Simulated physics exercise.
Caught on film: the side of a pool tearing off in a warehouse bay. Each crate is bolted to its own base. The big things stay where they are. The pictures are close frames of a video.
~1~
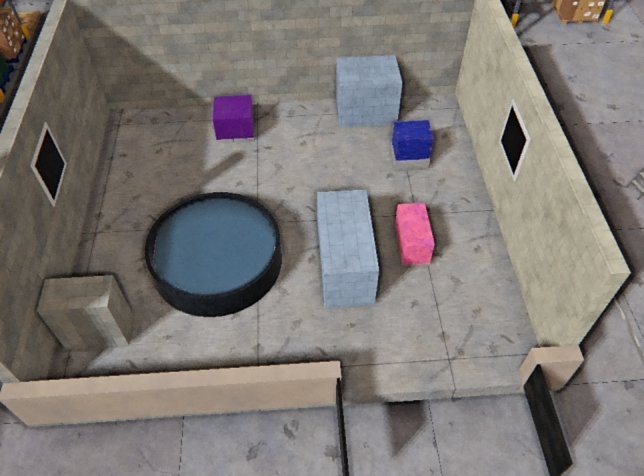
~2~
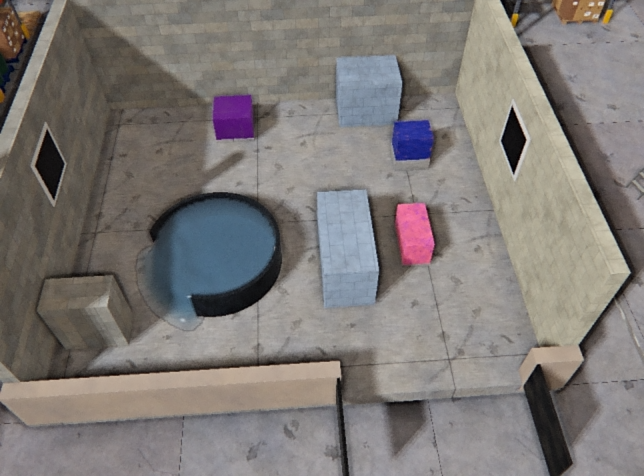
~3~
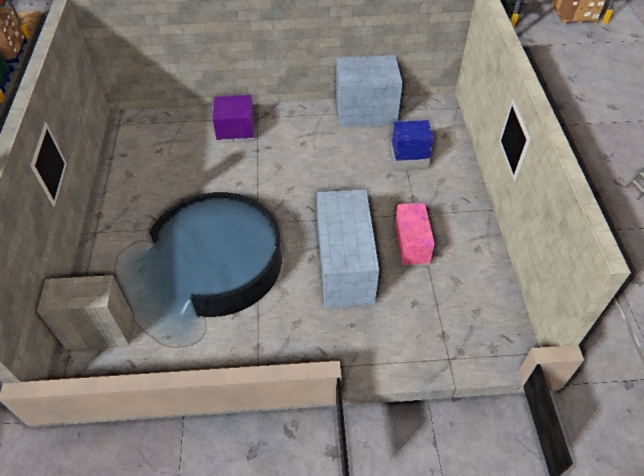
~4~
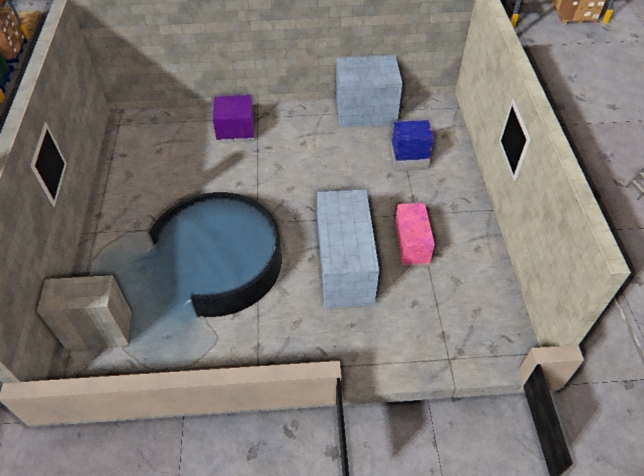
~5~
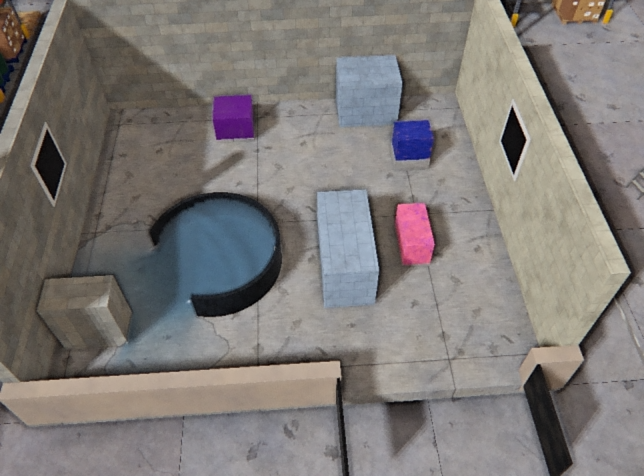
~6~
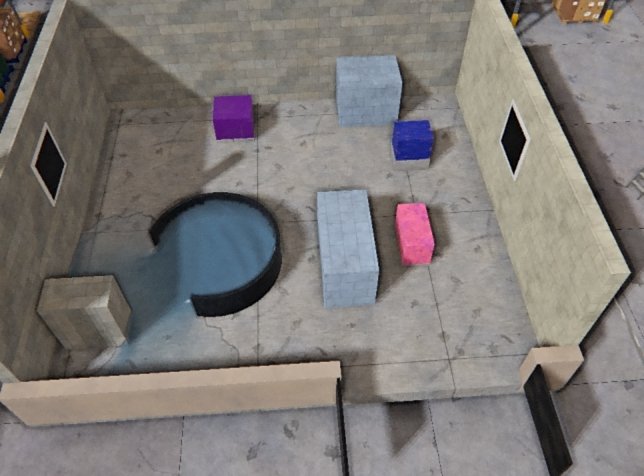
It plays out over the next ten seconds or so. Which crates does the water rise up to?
The purple crate is wetted; the blue crate escapes dry; the pink crate escapes dry.
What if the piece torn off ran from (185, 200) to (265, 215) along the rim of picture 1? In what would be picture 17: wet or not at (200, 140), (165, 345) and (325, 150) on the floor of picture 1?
As listed: Under water, free of water, wet.
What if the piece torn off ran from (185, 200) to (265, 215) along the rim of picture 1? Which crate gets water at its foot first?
I say the purple one.
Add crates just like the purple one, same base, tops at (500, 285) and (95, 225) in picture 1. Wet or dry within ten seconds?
One after the other: Is topped, ends up wet.
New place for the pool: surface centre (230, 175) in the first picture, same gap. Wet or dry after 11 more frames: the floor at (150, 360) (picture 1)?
At that place: Wet.
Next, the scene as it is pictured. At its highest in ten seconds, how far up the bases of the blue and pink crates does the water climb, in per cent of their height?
Roughly 20 per cent, then 60 per cent.
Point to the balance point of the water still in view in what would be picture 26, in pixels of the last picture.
Around (162, 280).
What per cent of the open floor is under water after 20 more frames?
Some 45 per cent.
A moment on, water covers 15 % of the floor; the purple crate not reached, the blue crate not reached, the pink crate not reached.
Next, water covers 20 % of the floor; the purple crate not reached, the blue crate not reached, the pink crate not reached.
Then, water covers 45 % of the floor; the purple crate water round its plinth, the blue crate not reached, the pink crate not reached.
Later, water covers 65 % of the floor; the purple crate water round its plinth, the blue crate not reached, the pink crate water round its plinth.
In the end, water covers 85 % of the floor; the purple crate was topped, the blue crate stayed above the water, the pink crate stayed above the water.
